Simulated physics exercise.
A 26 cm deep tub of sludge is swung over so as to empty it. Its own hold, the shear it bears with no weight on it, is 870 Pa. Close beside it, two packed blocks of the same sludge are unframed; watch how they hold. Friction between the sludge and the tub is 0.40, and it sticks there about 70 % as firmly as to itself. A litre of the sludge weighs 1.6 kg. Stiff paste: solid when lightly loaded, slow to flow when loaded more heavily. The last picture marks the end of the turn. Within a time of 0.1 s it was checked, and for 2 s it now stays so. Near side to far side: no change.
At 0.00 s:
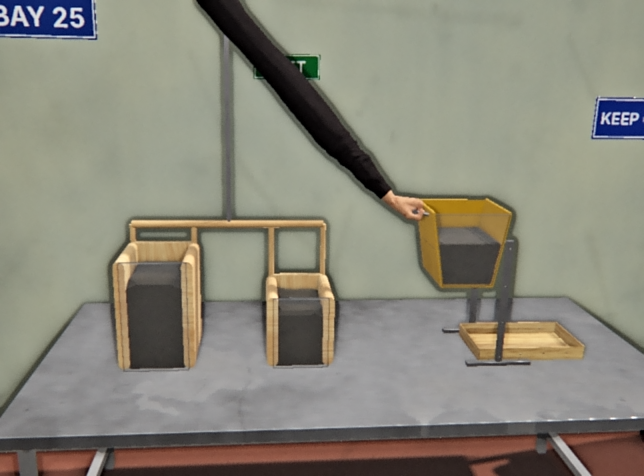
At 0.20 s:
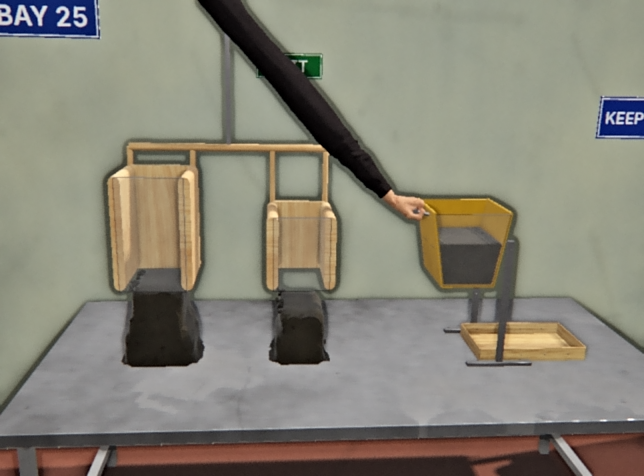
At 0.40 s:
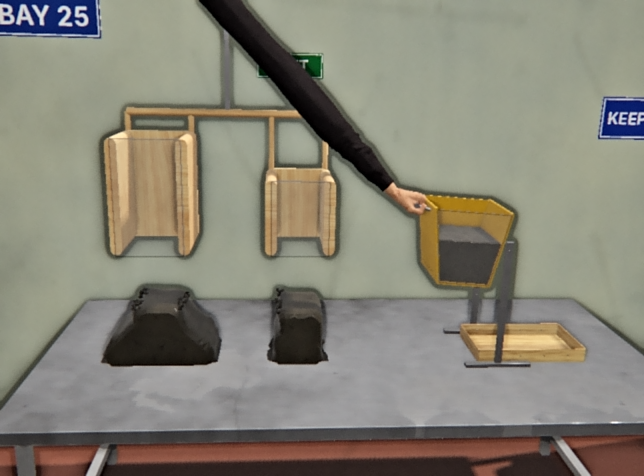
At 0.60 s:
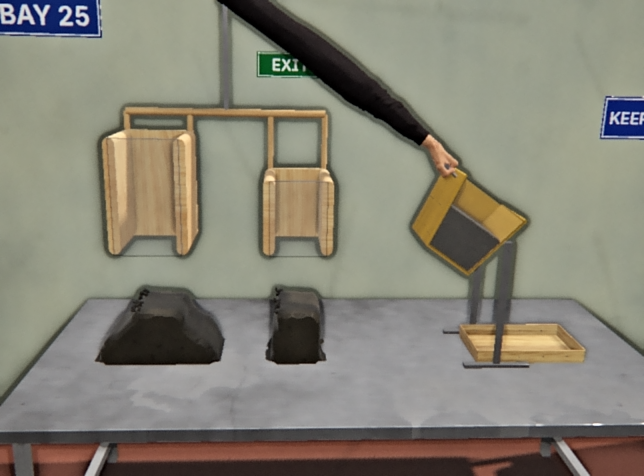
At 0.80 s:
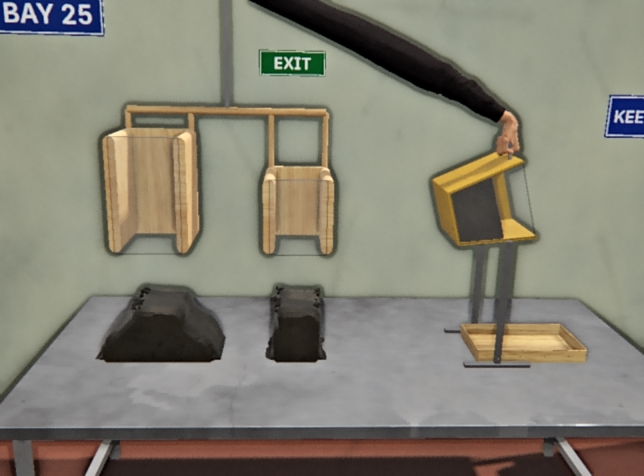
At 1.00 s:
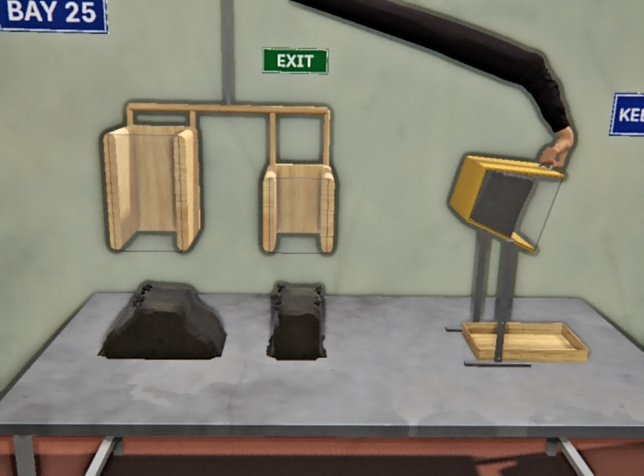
At first, two wooden moulds packed with dark sludge stand on a grey table while a hand holds a yellow tub at right. The moulds lift away, and the left block slumps wider and lower while the right one settles slightly. Then the hand swings the tub over rightward, the sludge still inside.
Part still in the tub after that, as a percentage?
Close to 0 %.
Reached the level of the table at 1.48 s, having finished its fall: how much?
By then close to 0 % is down.
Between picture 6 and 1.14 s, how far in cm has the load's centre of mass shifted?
About 7 cm.
After 1.14 s, the tub is at 105 degrees and holds 100 %.
After 1.31 s, the tub is at 105 degrees and holds 47 %.
After 1.48 s, the tub is at 105 degrees and holds 0 %.
After 1.65 s, the tub is at 105 degrees and holds 0 %.
After 3.00 s, the tub is at 105 degrees and holds 0 %.
